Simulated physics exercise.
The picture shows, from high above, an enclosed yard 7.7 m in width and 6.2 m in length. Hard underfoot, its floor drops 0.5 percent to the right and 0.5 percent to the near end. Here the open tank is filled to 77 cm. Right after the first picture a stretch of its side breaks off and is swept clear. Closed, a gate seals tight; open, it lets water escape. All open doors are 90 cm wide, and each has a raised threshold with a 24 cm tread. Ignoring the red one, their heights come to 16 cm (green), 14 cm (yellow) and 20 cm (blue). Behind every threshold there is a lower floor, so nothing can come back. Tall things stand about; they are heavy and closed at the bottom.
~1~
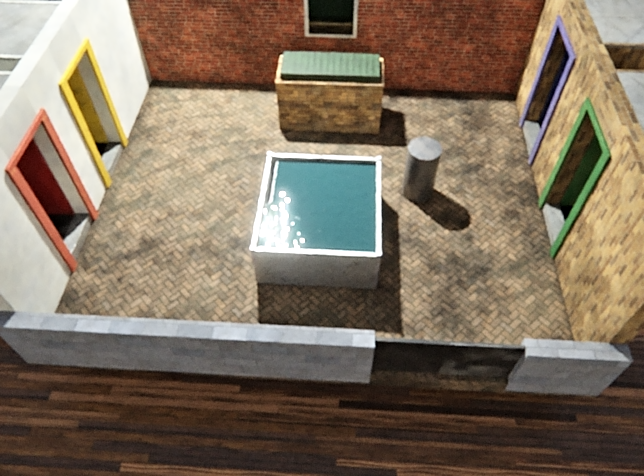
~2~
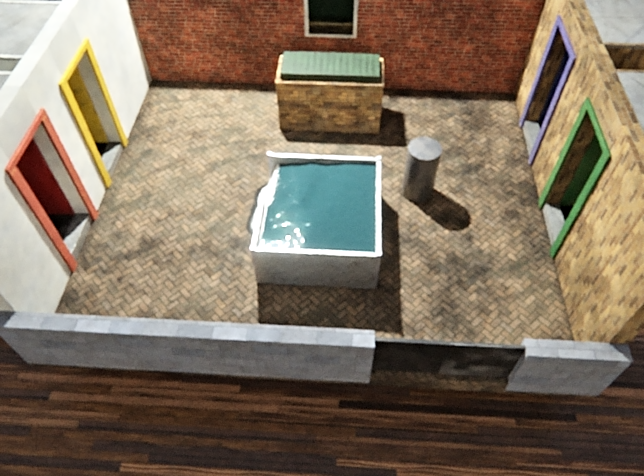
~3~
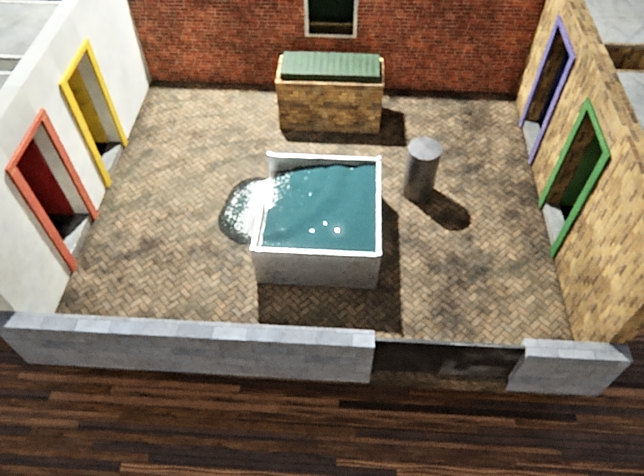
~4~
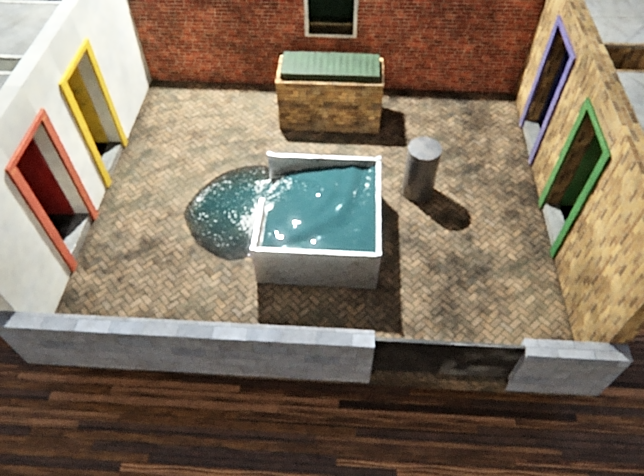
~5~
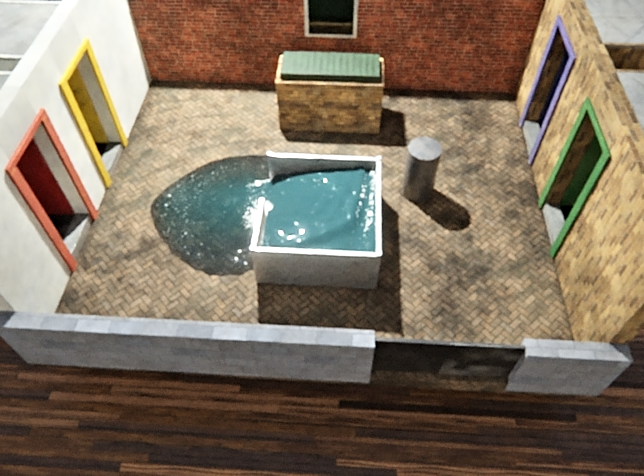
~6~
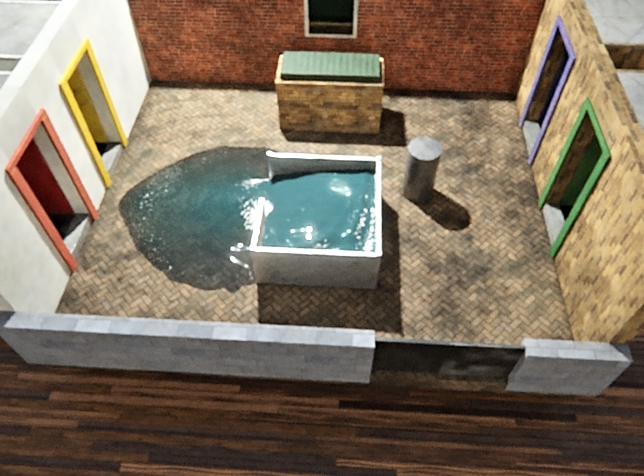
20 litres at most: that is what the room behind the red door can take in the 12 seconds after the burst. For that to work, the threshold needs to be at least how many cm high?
At least about 20 cm high.
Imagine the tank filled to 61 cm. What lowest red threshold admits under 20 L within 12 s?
Minimum height: Approx. 15 cm.
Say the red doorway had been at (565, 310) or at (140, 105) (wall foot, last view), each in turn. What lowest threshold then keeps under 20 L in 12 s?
About 7.0 cm, then about 14.0 cm.
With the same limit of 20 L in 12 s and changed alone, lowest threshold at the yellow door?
At yellow, roughly 23 cm.
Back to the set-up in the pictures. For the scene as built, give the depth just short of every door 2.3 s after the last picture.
Depths in cm: Red 19, green 0, yellow 21, blue 0.
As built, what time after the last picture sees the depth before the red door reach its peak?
Some 1.4 s, more or less.
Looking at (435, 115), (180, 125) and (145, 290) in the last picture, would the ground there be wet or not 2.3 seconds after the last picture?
One by one: Clear, drenched, drenched.
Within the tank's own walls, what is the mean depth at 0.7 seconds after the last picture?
On average, around 50 cm.
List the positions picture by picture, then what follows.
In the first frame, the open tank at (320, 204) is whole and still, 77 cm deep; the red door at (61, 201) is dry.
In the second frame, the front is at (251, 227), 0.3 m from the gap at (271, 201); 0.2 m2 of floor is wet, 77 cm left at the back.
In the third frame, the gap is at (271, 202), the front 0.8 m out at (224, 223); the back of the open tank holds 77 cm.
In the fourth frame, the gap is at (271, 203), the front 1.4 m out at (190, 216); the back of the open tank holds 75 cm.
In the fifth frame, the gap is at (271, 203), the front 2.0 m out at (157, 212); the back of the open tank holds 68 cm.
In the sixth frame, water pours out at (271, 202) and has run 2.6 m, to (125, 205); about 5 cm deep outside, 65 cm at the back; the red door at (61, 201), 3.1 m from the gap, is still 0.8 m from the nearest water.
Then, 0.7 s after the last picture water covers 25 % of the floor, deepest (39 cm) near (265, 209); 23 cm at the red door, 1 litre in over its 19 cm threshold.
Then, 2.3 s after the last picture water covers 35 % of the floor, deepest (28 cm) near (49, 329); 19 cm at the red door, 27 litres in over its 19 cm threshold.
Then, 11.3 s after the last picture water covers 95 % of the floor, deepest (10 cm) near (538, 222); 6 cm at the red door, 29 litres in over its 19 cm threshold.
At the red door as built, the water peaked near 28 cm, 1.3 s after the last picture.
Run again over the same 12 s with other heights there, 51 litres in over 16.5 cm, 13 litres over 22 cm. The limit of 20 litres is kept from about 20 cm up.
